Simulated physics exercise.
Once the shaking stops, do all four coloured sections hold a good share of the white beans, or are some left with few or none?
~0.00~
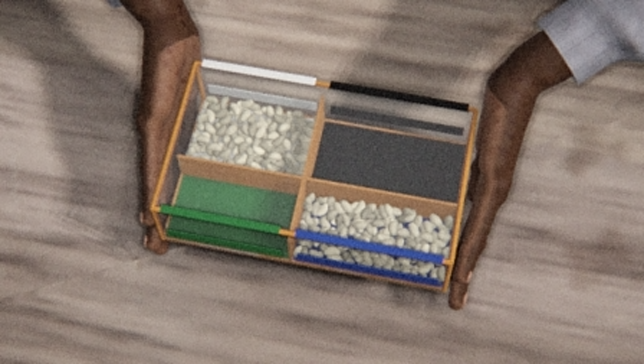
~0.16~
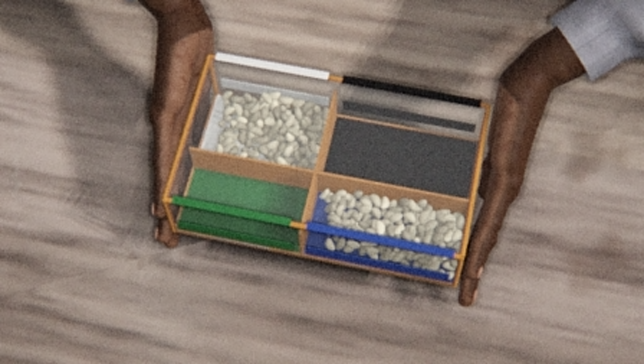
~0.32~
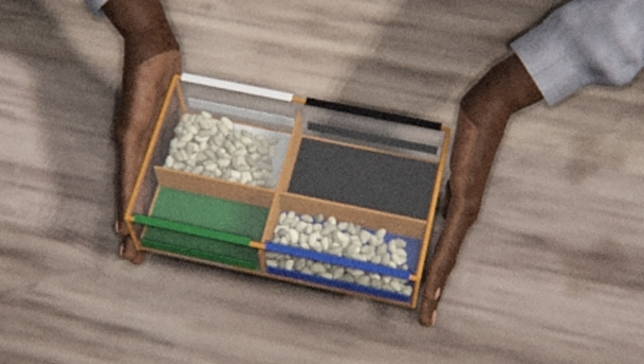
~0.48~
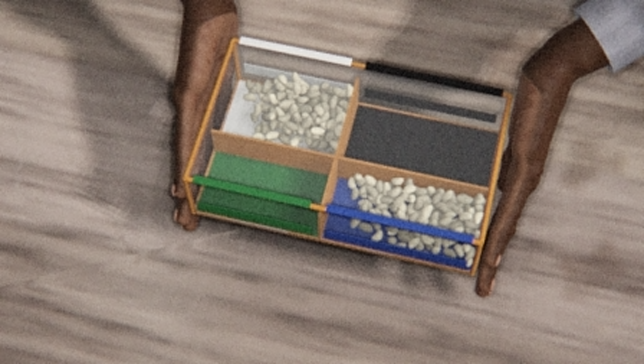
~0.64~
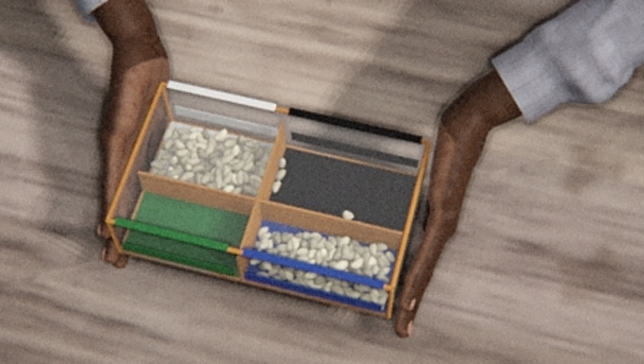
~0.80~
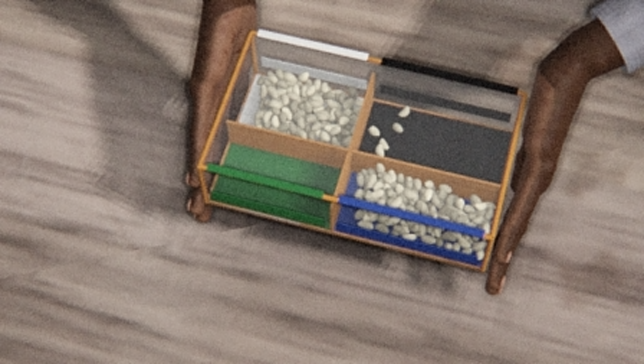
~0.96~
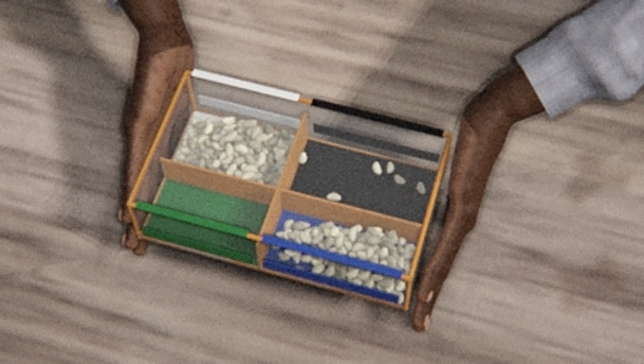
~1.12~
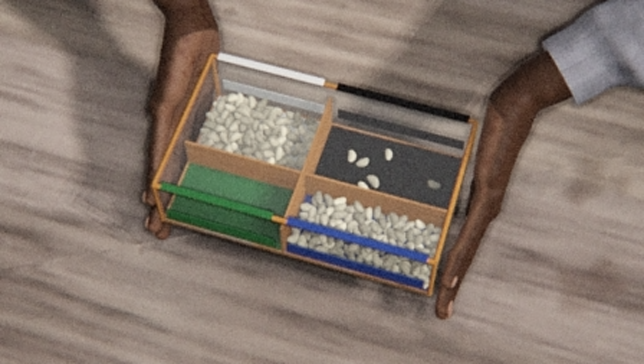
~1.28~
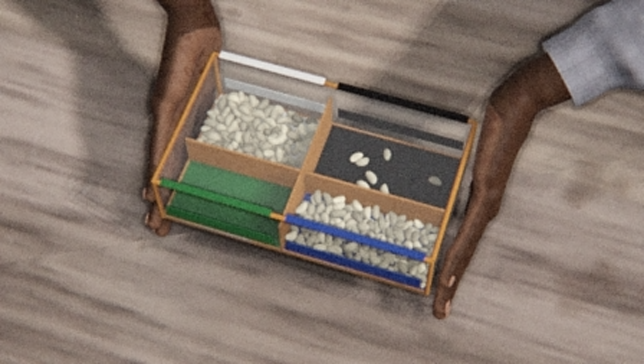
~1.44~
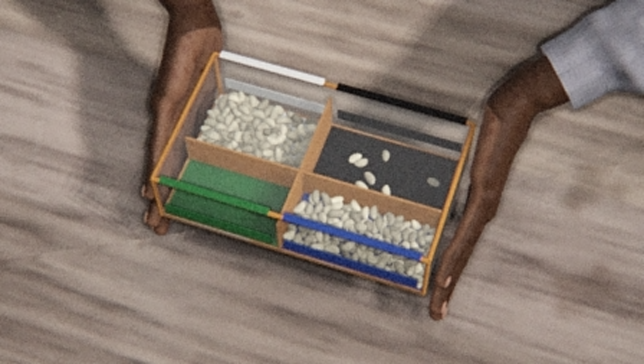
Some are left with few or none. The white and blue sections keep large piles, while black has only a few scattered beans and green is empty.
